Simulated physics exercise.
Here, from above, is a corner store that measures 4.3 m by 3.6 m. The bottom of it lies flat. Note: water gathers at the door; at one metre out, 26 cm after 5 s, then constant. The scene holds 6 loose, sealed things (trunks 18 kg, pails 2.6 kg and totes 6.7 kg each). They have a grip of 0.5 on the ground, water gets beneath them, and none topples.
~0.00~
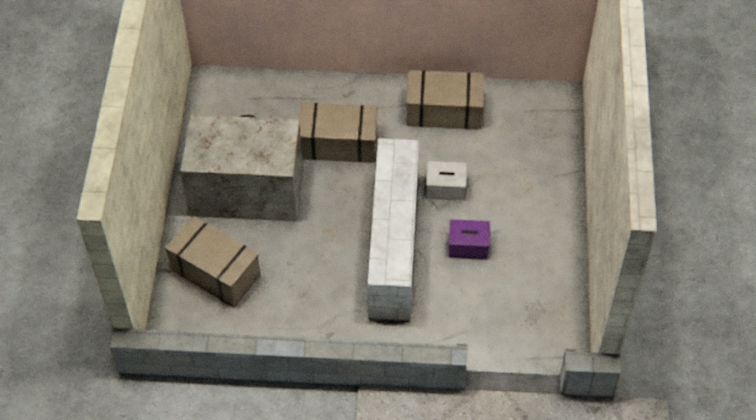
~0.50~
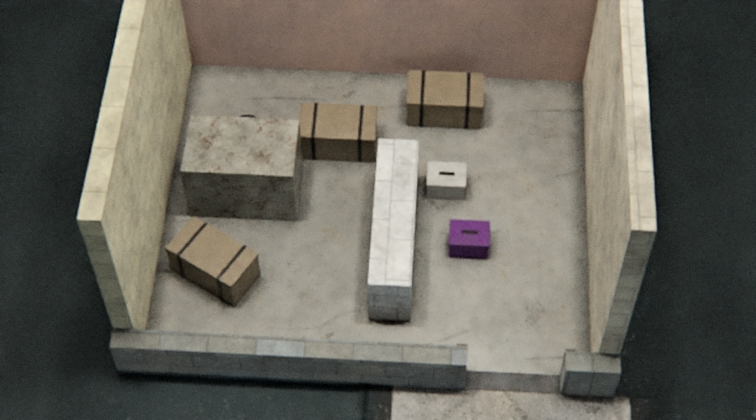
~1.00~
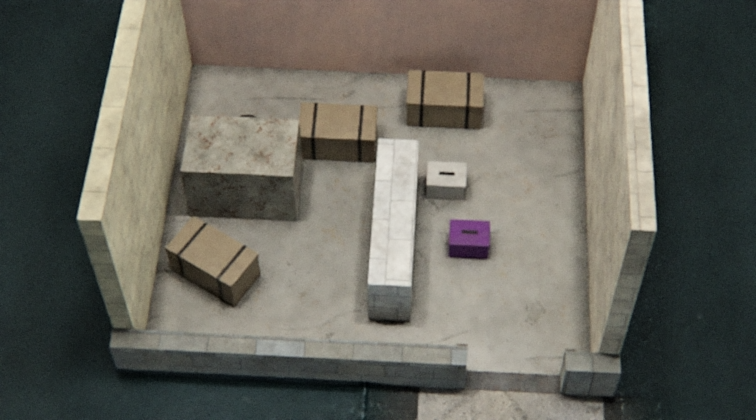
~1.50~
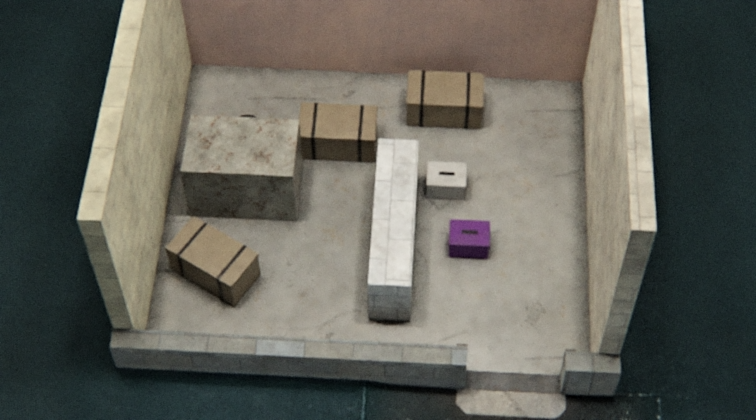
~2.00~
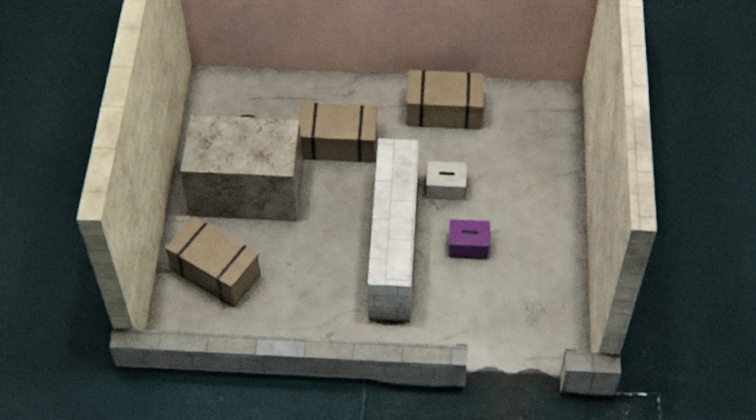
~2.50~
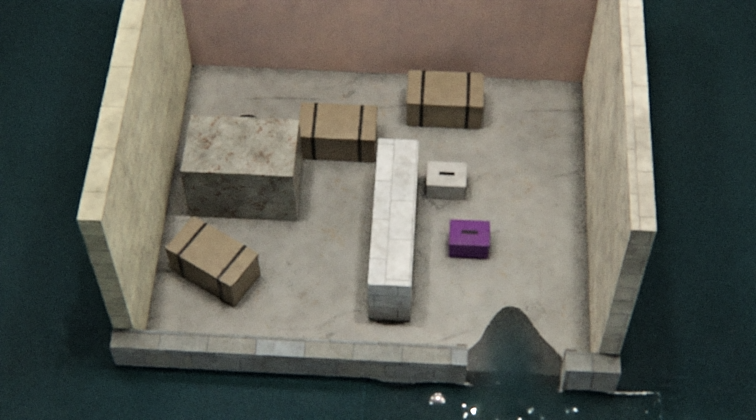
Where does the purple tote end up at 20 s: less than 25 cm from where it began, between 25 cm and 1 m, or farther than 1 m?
Farther than 1 m from where it began.
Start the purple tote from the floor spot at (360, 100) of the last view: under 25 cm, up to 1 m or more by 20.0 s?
By then it winds up well off.
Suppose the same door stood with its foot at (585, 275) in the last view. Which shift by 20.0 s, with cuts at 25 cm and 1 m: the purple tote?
With that change, the purple tote travels a long distance.
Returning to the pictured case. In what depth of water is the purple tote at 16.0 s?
18 cm, roughly.
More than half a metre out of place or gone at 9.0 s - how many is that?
3 of them.
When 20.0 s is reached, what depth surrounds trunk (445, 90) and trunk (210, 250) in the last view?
Depths: Near 18 cm, then near 18 cm.
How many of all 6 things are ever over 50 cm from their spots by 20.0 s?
I make that 6.
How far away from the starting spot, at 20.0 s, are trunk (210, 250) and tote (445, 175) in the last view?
First 50 cm, then 60 cm.
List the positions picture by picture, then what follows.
In the first frame, the purple tote at (470, 233) rests on the ground; 0.0 m2 under water; 0 of 6 have shifted.
In the second frame, the purple tote at (470, 233), on the bottom; 0.0 m2 under water; 0 of 6 have shifted.
In the third frame, the purple tote at (470, 233) rests on the ground; 0.0 m2 under water; 0 of 6 have shifted.
In the fourth frame, the purple tote at (470, 233), on the bottom; water covers 0.0 m2; 0 of 6 have shifted.
In the fifth frame, the purple tote at (470, 233), on the bottom; water covers 0.0 m2; 0 of 6 have shifted.
In the sixth frame, the purple tote at (470, 233) rests on the ground; 0.4 m2 under water; 0 of 6 have shifted.
After 4.0 s the purple tote is near (469, 227), 0.1 m from its start, aground; 0 afloat.
After 9.0 s the purple tote is near (293, 69), 2.8 m from its start, afloat; 3 afloat.
After 16.0 s the purple tote is near (193, 124), 3.1 m from its start, afloat; 6 afloat.
After 20.0 s the purple tote is near (193, 122), 3.1 m from its start, afloat; 6 afloat.
